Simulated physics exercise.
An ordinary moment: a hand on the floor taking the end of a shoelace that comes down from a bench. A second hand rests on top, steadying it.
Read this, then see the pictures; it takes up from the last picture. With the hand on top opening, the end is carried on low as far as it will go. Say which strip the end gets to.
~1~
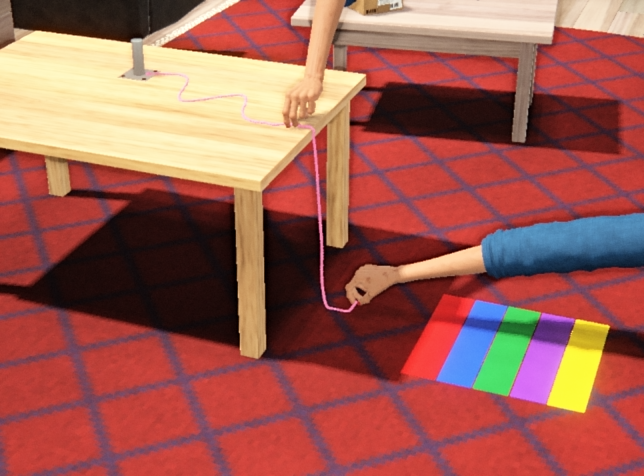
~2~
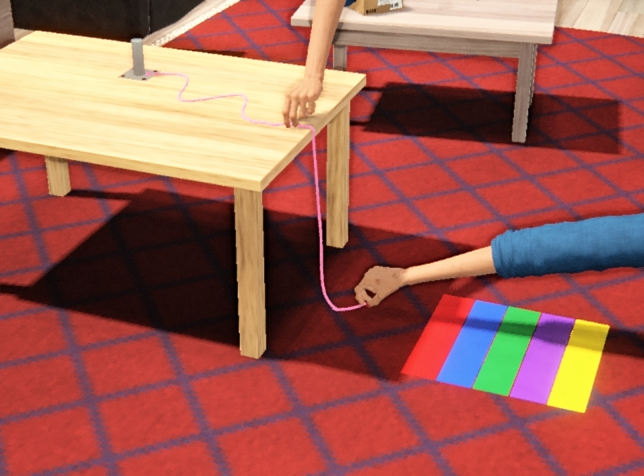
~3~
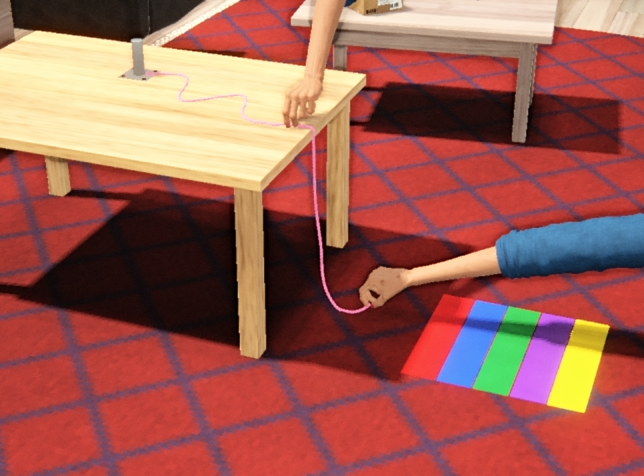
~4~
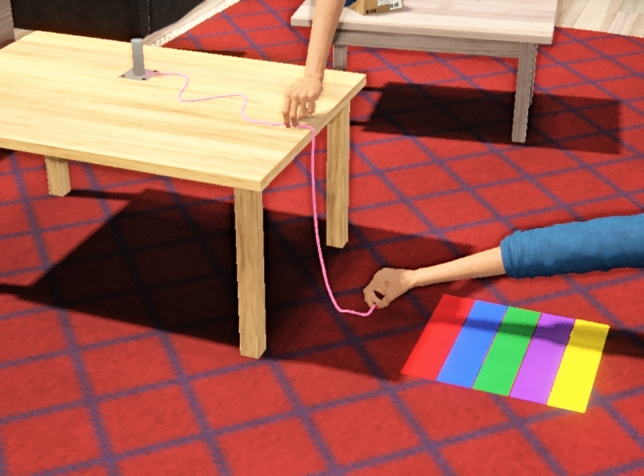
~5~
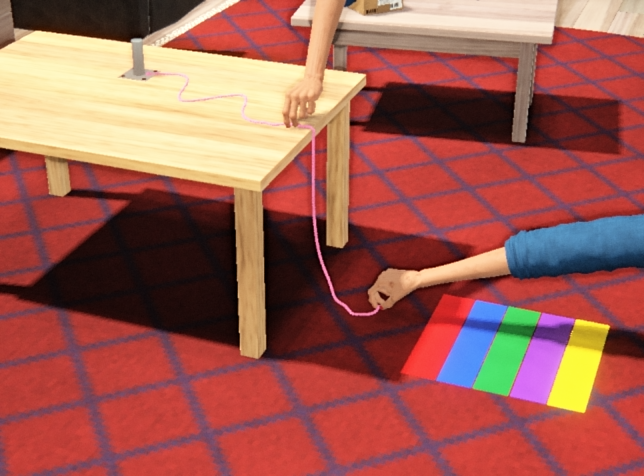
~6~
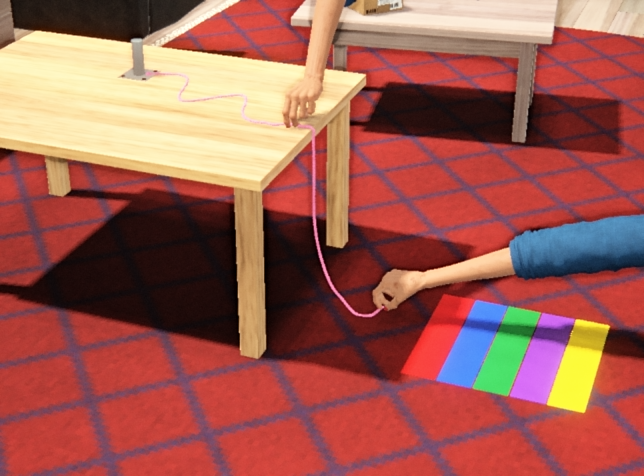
It gets to the yellow strip.
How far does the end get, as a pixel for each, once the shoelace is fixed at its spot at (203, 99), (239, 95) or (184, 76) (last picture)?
Respectively (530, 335), (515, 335) and (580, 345).
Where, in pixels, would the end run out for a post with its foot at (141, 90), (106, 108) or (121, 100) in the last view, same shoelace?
The places come out near (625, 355), (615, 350) and (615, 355).
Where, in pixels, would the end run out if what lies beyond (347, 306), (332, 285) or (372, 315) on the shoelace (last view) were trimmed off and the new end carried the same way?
Approximate pixels, cut by cut: (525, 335); (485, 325); (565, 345).
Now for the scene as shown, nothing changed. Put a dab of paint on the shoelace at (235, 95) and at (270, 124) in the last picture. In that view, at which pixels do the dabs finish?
Around (278, 108); the other one around (360, 153).
Early on, end near (520, 334); over green.
Midway, end near (564, 343); over purple.
At the end of the slack, end near (589, 348); over yellow. It gets as far as the yellow strip.
